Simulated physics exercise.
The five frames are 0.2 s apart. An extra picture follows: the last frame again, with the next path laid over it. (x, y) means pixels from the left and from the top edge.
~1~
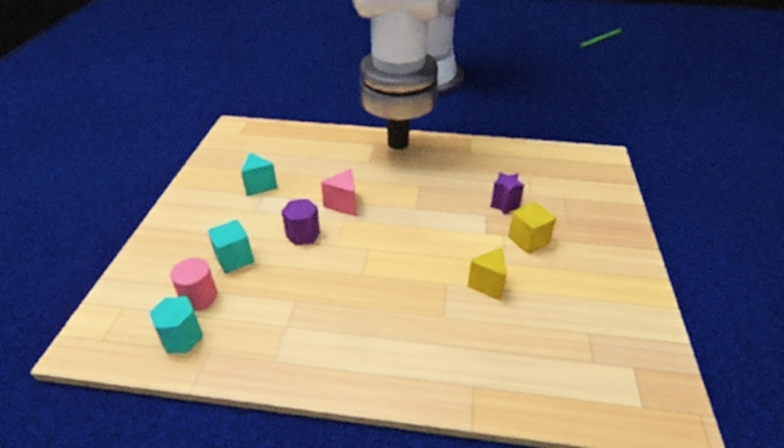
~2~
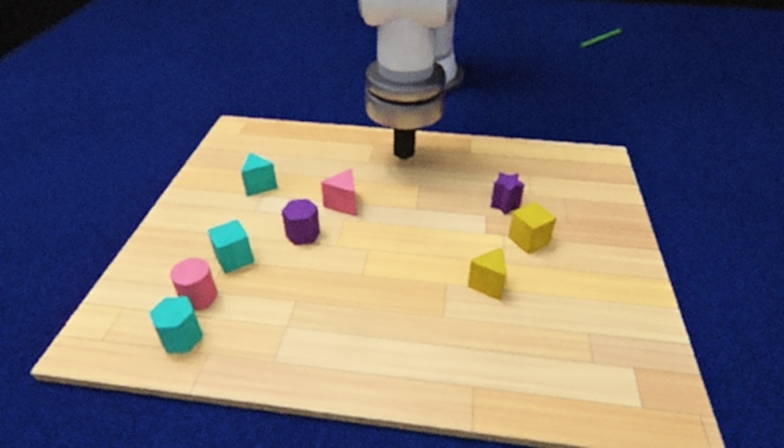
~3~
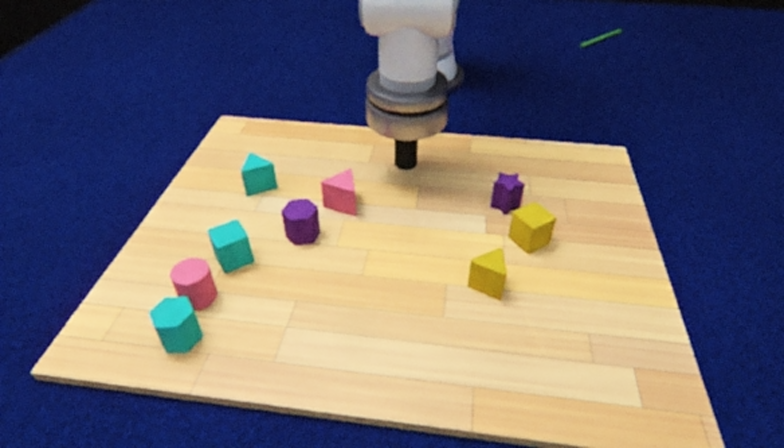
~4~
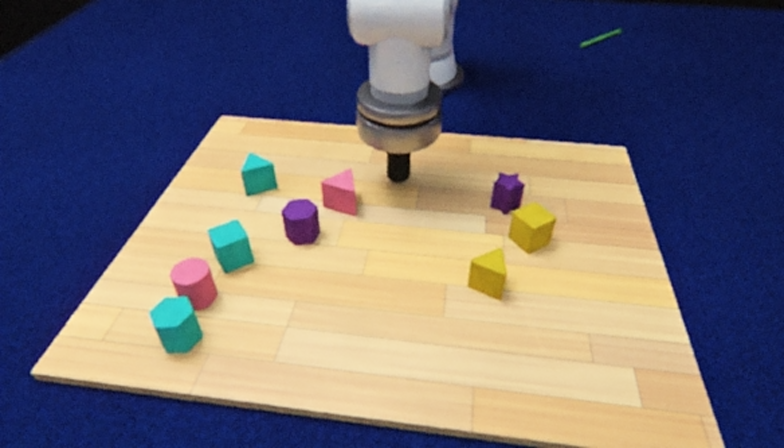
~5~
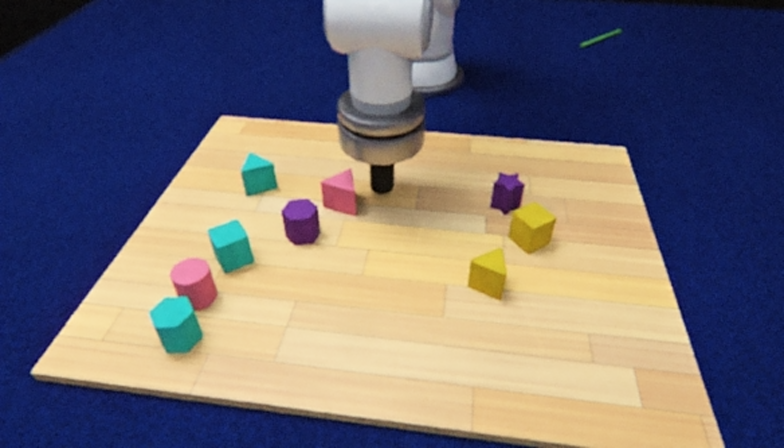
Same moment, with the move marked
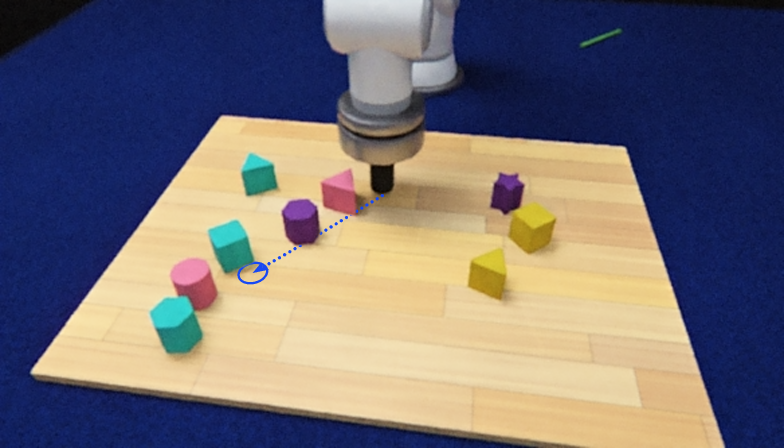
The video shows a robotic arm with a dark rod above a wooden board scattered with turquoise, pink, purple and yellow blocks. The rod moves slightly toward the viewer, then shifts left near the pink triangular block, while the blocks stay still.
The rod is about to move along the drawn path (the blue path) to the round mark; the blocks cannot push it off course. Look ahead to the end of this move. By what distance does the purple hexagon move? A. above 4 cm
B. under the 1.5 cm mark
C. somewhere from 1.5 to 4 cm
A.
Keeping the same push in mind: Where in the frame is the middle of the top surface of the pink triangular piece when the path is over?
Top centre: (323, 184).
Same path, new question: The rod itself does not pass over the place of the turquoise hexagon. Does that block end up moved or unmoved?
It is still where it was.
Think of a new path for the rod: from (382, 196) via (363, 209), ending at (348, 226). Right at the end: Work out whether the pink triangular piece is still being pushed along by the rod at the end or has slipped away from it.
Looking at the end of the path, the pink triangular piece has slipped free of the rod.
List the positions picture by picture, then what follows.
Rod's lower end at (398, 145); turquoise hexagon at (171, 311); pink cylinder at (190, 270); turquoise square at (227, 233); purple hexagon at (299, 209); pink triangular piece at (342, 180), in the first picture.
Rod at (404, 154); blocks still, in the second picture.
Rod at (406, 165); blocks still, in the third picture.
Rod at (398, 176); blocks still, in the fourth picture.
Rod at (382, 187); turquoise hexagon at (171, 311); pink cylinder at (190, 270); turquoise square at (227, 233); purple hexagon at (299, 209); pink triangular piece at (342, 180), in the fifth picture.
Drawn move, from (382, 196) directly to (253, 273).
What follows on the original path. One third of the way, rod at (343, 211); pink triangular piece at (325, 184), turned 45° clockwise.
Two thirds of the way, rod at (300, 236); purple hexagon at (268, 216), turned 60° clockwise; pink triangular piece at (323, 184), turned 50° clockwise.
At the end, rod at (251, 264); turquoise hexagon still; pink cylinder still; turquoise square at (224, 233); purple hexagon at (257, 217), turned 85° clockwise; pink triangular piece at (323, 184), turned 50° clockwise.
